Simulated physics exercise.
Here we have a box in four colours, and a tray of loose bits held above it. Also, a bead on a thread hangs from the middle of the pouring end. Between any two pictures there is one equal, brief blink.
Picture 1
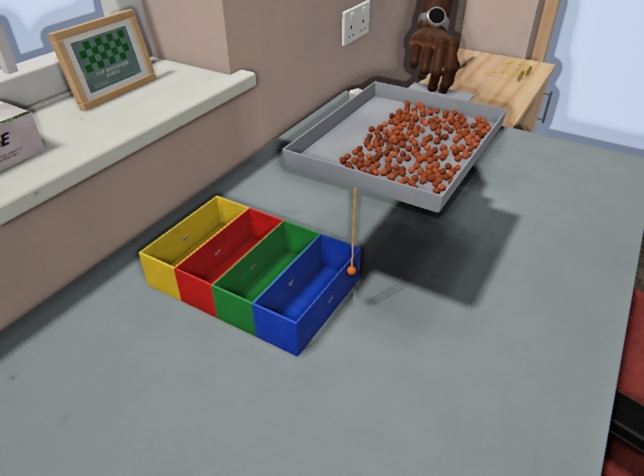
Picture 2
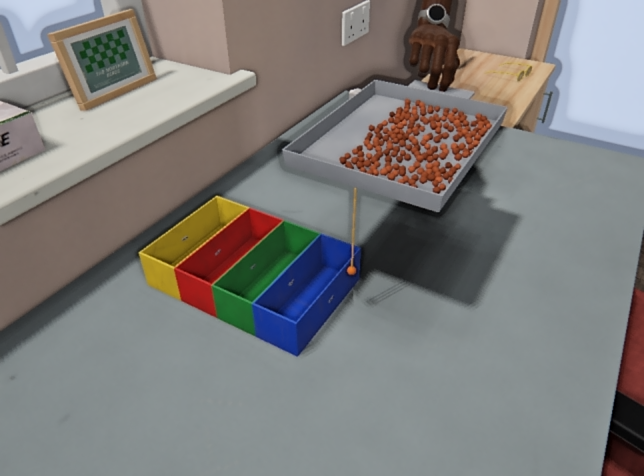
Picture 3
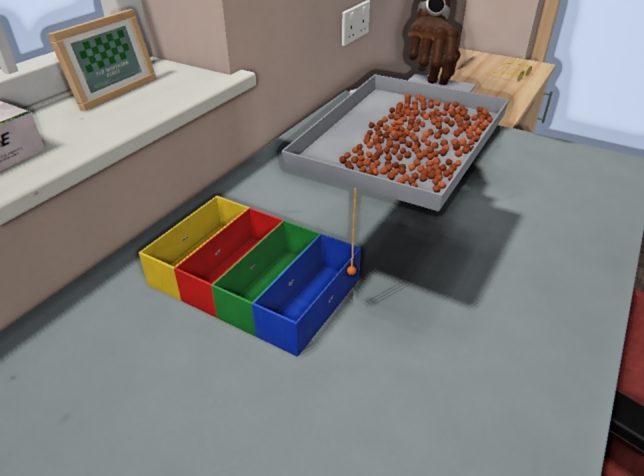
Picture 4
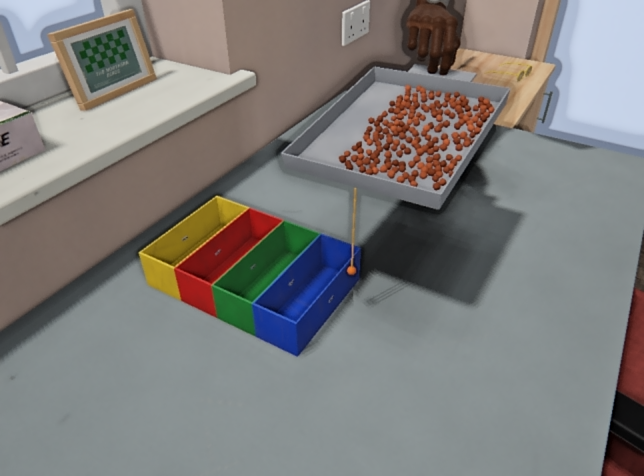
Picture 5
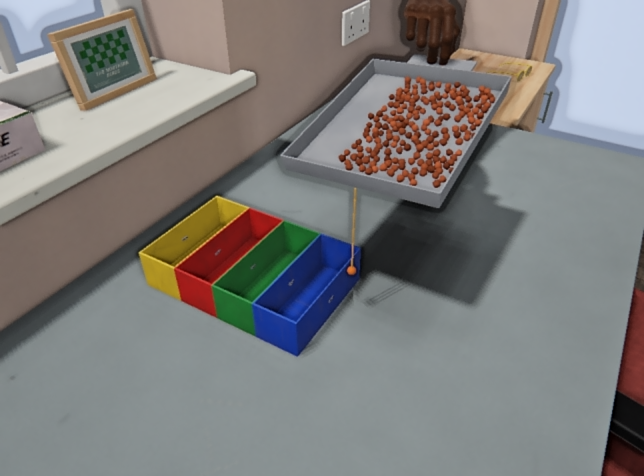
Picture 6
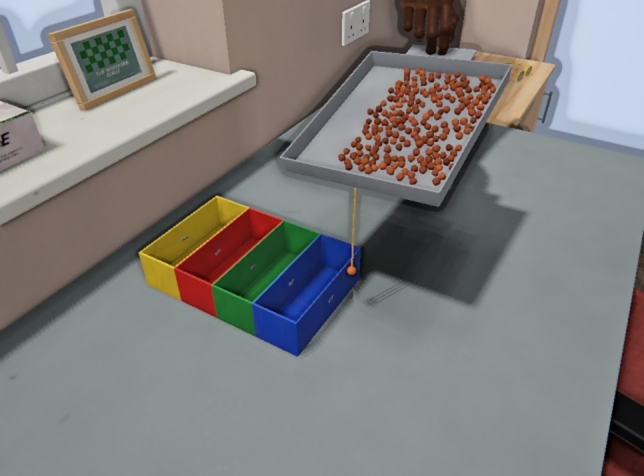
In this clip, a dark mechanical-looking hand behind a grey tray of small reddish-brown pieces rises slightly as the tray's far end gradually lifts, while the four-coloured box and the bead hanging on a thread stay still.
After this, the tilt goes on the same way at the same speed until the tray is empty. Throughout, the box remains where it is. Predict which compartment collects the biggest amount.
Biggest amount: The blue compartment.
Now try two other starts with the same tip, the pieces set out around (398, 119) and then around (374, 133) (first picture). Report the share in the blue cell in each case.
The first start yields 50 per cent, the second 50 per cent.
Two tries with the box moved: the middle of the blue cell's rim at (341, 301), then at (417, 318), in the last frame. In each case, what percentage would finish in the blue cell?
Trial 1 around 30 percent, trial 2 around 0 percent.
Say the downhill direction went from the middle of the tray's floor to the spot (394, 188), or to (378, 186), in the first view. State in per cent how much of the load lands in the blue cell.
I'd say some 0 in a hundred at first, then 10 in a hundred.
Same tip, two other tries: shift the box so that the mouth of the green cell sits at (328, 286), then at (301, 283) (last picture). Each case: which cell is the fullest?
The red cell, then the cell in green.
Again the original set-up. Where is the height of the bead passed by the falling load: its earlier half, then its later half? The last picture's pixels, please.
It goes through near (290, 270) first, then near (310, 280).
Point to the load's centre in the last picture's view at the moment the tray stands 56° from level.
I'd put the middle of the pieces at roughly (349, 145).
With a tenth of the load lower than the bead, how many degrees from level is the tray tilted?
About 110° of tilt.
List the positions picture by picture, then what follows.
The first picture shows corners of the pouring end (285, 149) and (441, 195), level; middle of the load (415, 144), clay pellets; bead on its thread (352, 271); yellow cell (160, 273); red cell (196, 290); green cell (234, 308); blue cell (275, 327).
The second picture shows corners of the pouring end (285, 149) and (441, 194), level; middle of the load (416, 142).
The third picture shows corners of the pouring end (284, 151) and (440, 194), tipped barely, lowest at the left corner; middle of the load (416, 139).
The fourth picture shows corners of the pouring end (284, 153) and (440, 193), tipped a little, lowest at the left corner; middle of the load (416, 134).
The fifth picture shows corners of the pouring end (283, 155) and (439, 192), tipped a little, lowest at the left corner; middle of the load (416, 128).
The sixth picture shows corners of the pouring end (283, 157) and (438, 191), tipped a little, lowest at the left corner; middle of the load (415, 123); yellow cell (160, 273); red cell (196, 290); green cell (234, 308); blue cell (275, 327).
Just after the last frame, tray tipped steeply; every one on the tray.
A moment on, tray tipped right over; almost all on the tray; just a few in the green cell.
Further on, tray tipped past a quarter turn; roughly half in the blue cell; roughly a quarter in the green cell; roughly a quarter falling or outside the box.
When it is over, tray tipped past a quarter turn; roughly half in the blue cell; roughly a quarter in the green cell; not one in the red cell; not one in the yellow cell; roughly a quarter outside the box.
